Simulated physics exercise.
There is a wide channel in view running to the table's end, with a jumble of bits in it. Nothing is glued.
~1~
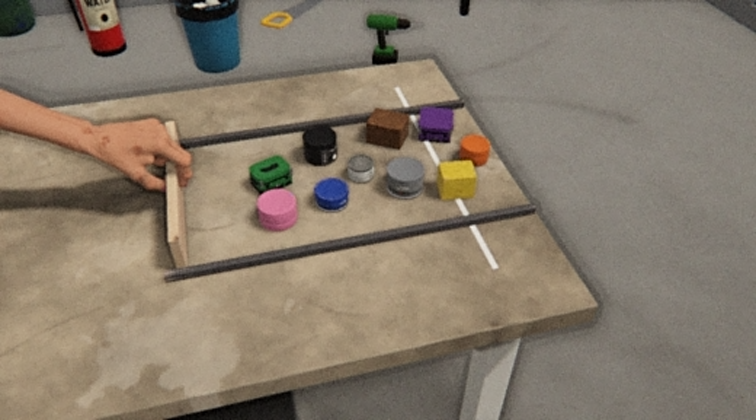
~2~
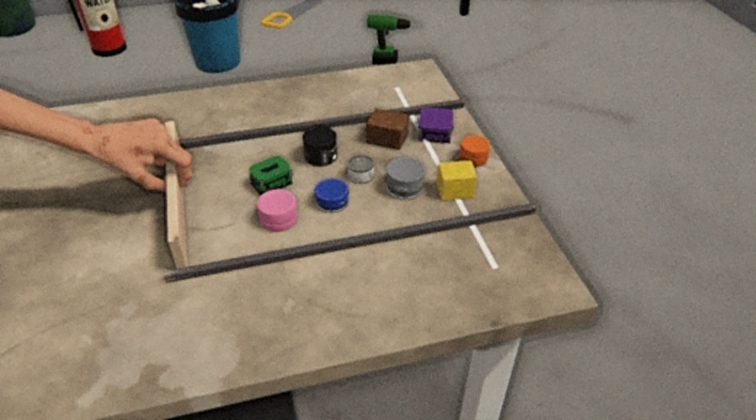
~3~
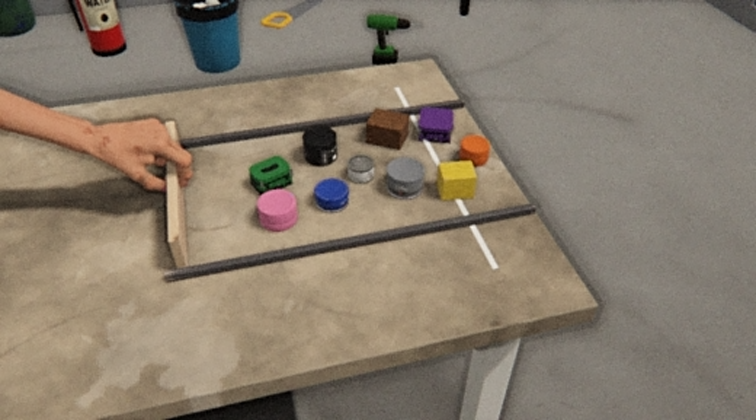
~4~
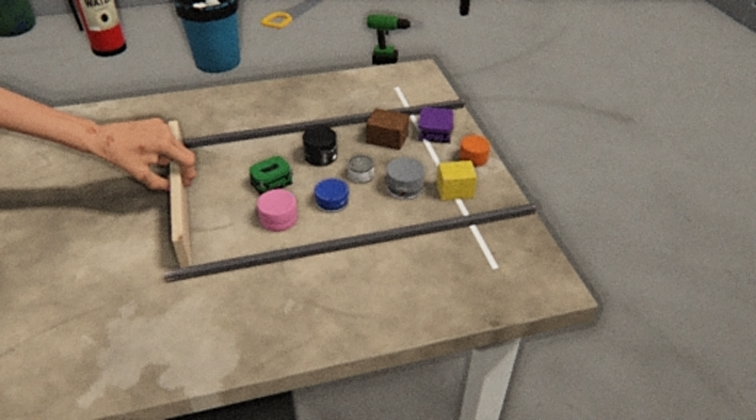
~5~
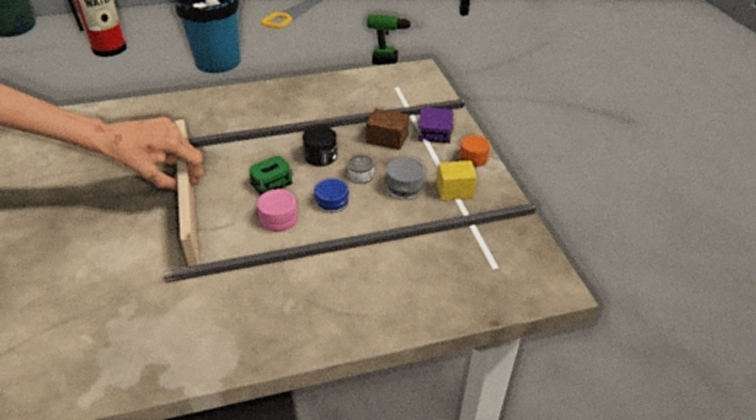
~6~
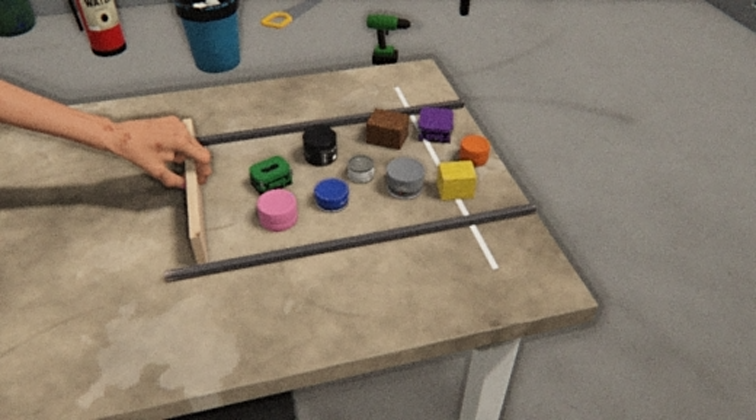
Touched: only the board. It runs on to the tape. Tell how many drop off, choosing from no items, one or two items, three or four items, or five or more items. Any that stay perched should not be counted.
One or two items drop off.
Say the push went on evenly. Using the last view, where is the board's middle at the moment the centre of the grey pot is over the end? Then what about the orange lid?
The middle would be close to (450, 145) and then close to (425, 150).
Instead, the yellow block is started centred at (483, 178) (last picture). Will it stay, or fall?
From that start, the object then is safe.
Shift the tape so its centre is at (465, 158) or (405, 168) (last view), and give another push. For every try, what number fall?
Counts: 5, 0.
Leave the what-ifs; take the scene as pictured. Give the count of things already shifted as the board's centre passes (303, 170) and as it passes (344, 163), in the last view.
The count is 3 at the first point and 7 at the second.
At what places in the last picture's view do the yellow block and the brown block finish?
The yellow block stops around (504, 179); the brown block around (433, 112).
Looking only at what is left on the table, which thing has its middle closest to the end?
Ending up nearest is the purple case.
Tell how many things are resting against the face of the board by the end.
It touches 5.
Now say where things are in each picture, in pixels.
The first frame shows orange lid (475, 151); purple case (436, 125); yellow block (456, 181); board (175, 190); tape (438, 163).
The second frame shows purple case (436, 126); board (175, 190).
The third frame shows yellow block (456, 181); white pot (361, 169).
The fourth frame shows orange lid (475, 151); black tub (320, 146).
The fifth frame shows purple case (436, 126); pink lid (278, 210).
The sixth frame shows orange lid (475, 151); purple case (436, 126); yellow block (456, 181); board (194, 187); tape (438, 163).
A little later, none off yet; orange lid at rest near (475, 151); purple case at rest near (436, 126); yellow block at rest near (456, 181).
When it is over, the number that fall off is one or two; down, orange lid.
